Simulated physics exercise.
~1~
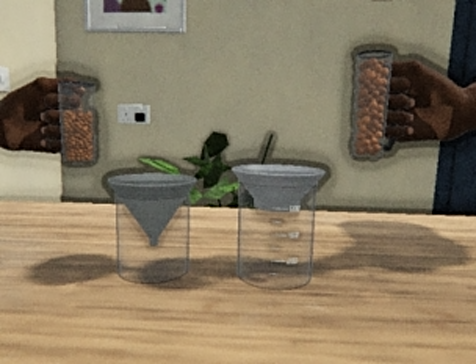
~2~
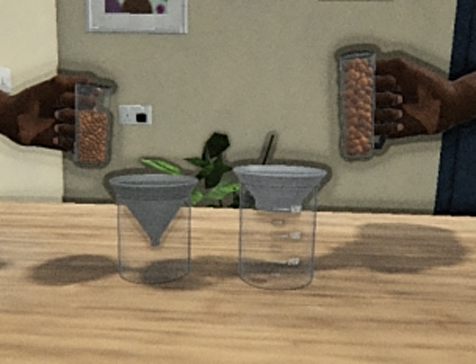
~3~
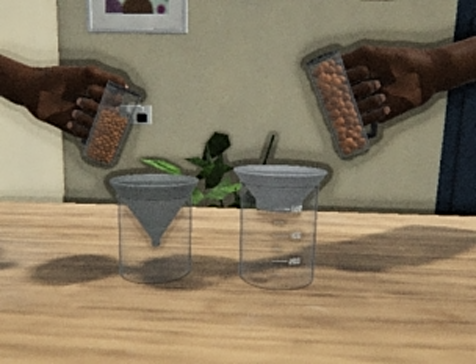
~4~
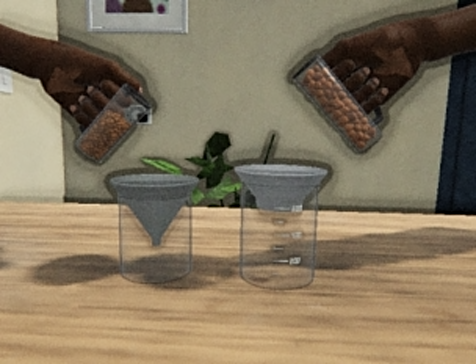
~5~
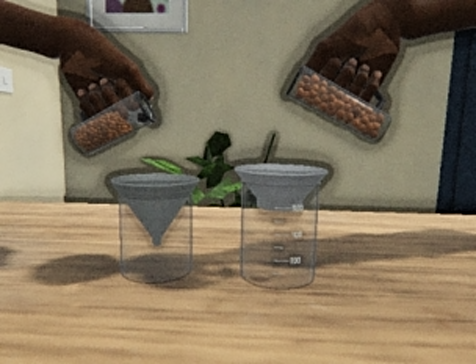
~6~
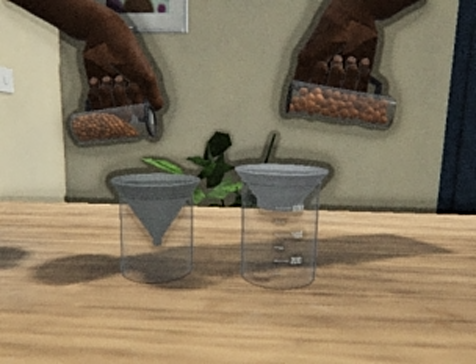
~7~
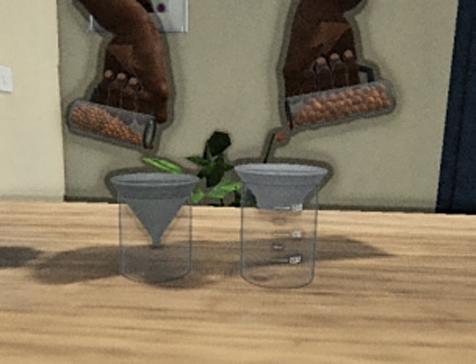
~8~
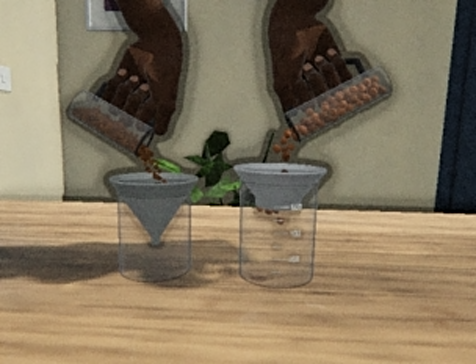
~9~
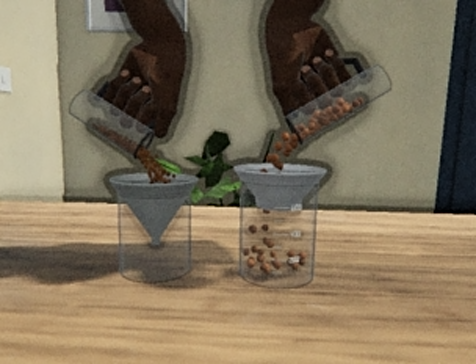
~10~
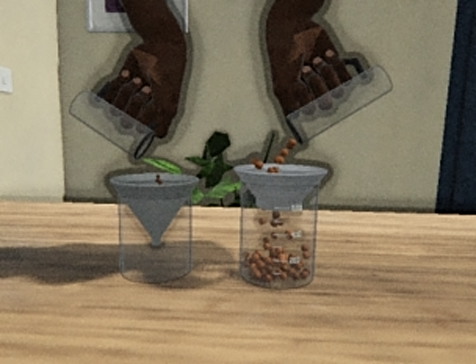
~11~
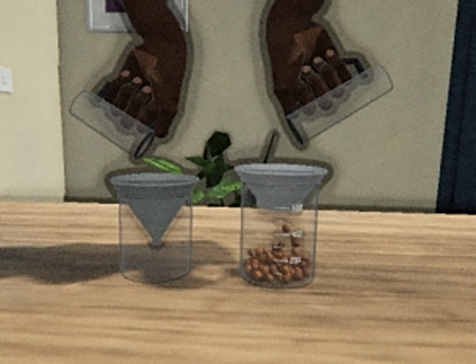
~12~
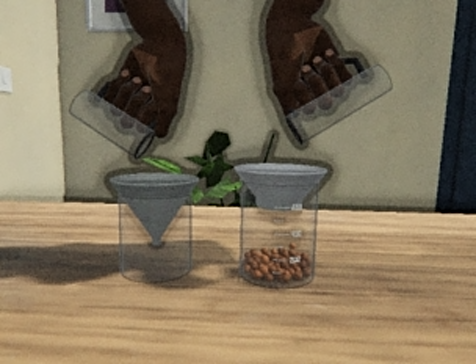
At the start, two hands hold clear cups of small brown pieces above a wooden table, where two gray funnels sit in clear jars. The hands bring the cups inward and tilt them over the funnels until both lie on their sides. Pieces begin to spill from each cup, and the hands tip them further until both are empty. On the right, the pieces tumble through the funnel and pile up at the bottom of the jar. On the left, they stay stuck in the funnel, and the jar beneath it ends up empty.
